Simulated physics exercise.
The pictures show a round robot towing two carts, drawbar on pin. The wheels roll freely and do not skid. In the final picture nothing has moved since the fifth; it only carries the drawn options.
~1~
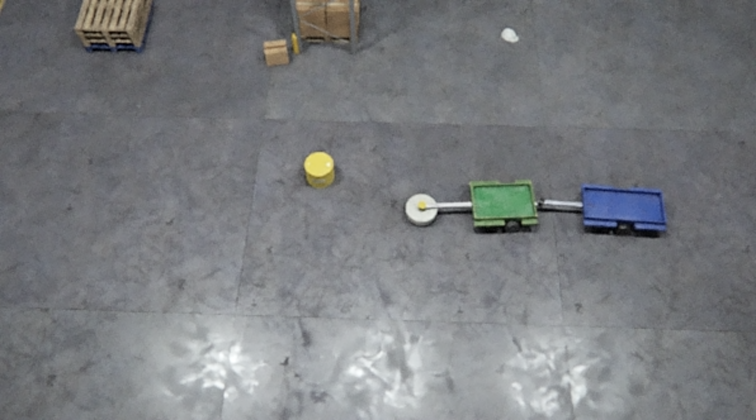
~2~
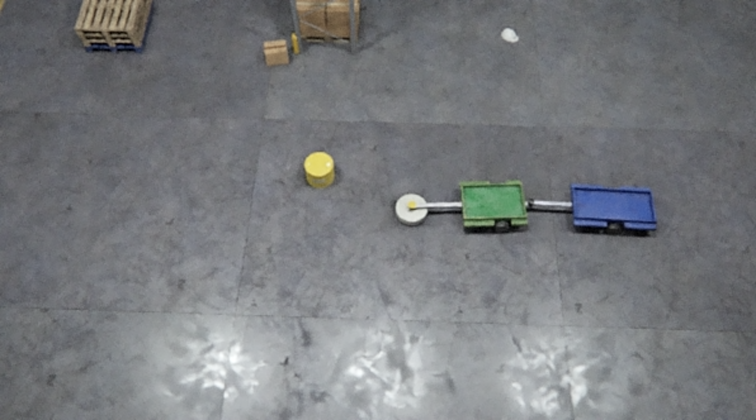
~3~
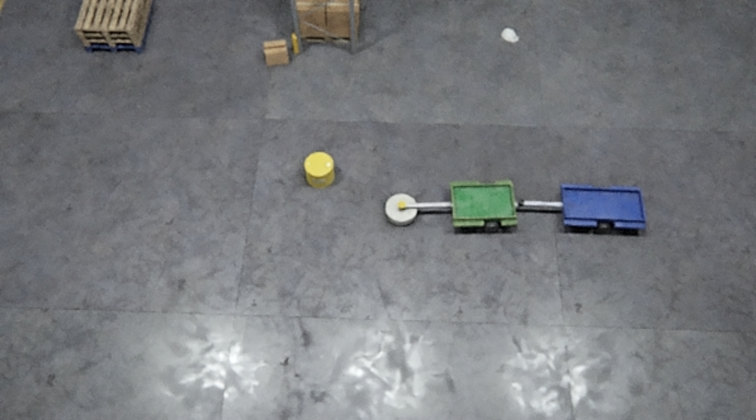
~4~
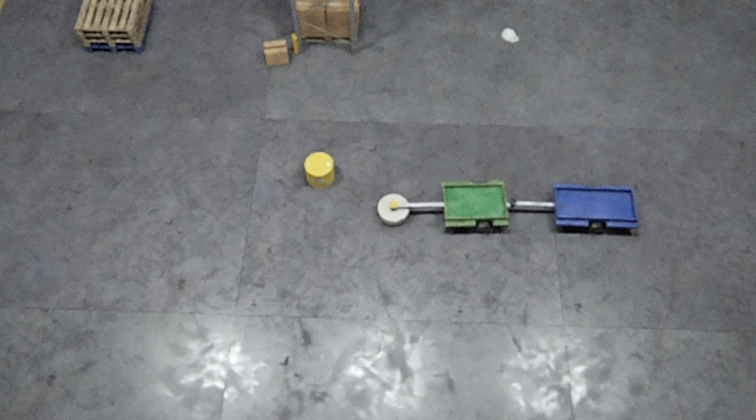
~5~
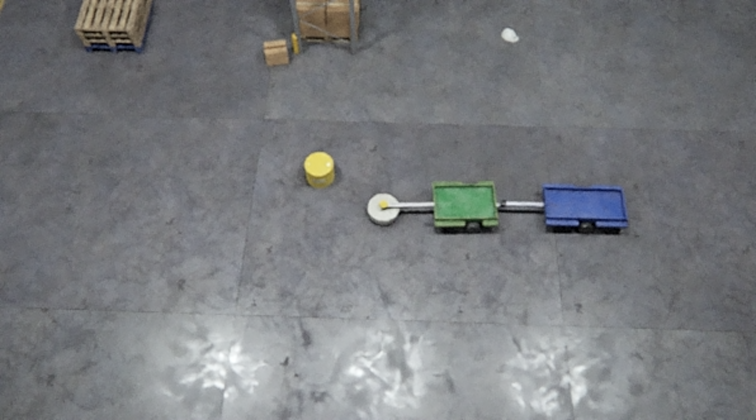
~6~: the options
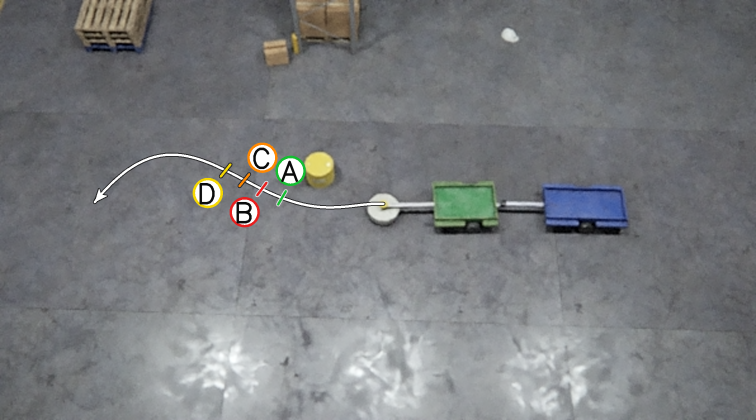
Round white robot towing a green cart and a blue cart slowly leftward across a grey floor, below a yellow tub.
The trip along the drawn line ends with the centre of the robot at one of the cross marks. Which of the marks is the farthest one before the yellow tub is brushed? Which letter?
A is the last safe stop.
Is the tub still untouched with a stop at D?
For that mark, no.
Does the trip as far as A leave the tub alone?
For that mark, yes.
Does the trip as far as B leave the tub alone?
For that mark, no.
On the marked copy, A at (282, 198); B at (262, 189); C at (244, 180); D at (226, 170); the route from (384, 204) via (232, 174) to (95, 202).
Taking A. A third of the way, robot (347, 211), last cart (547, 204).
Two thirds of the way, robot (312, 210), last cart (512, 204).
When it is over, robot (283, 202), last cart (482, 204); nothing has been touched.
As for the rest, B is too far, the tub has been hit; C is too far, the tub has been hit; D is too far, the tub has been hit.
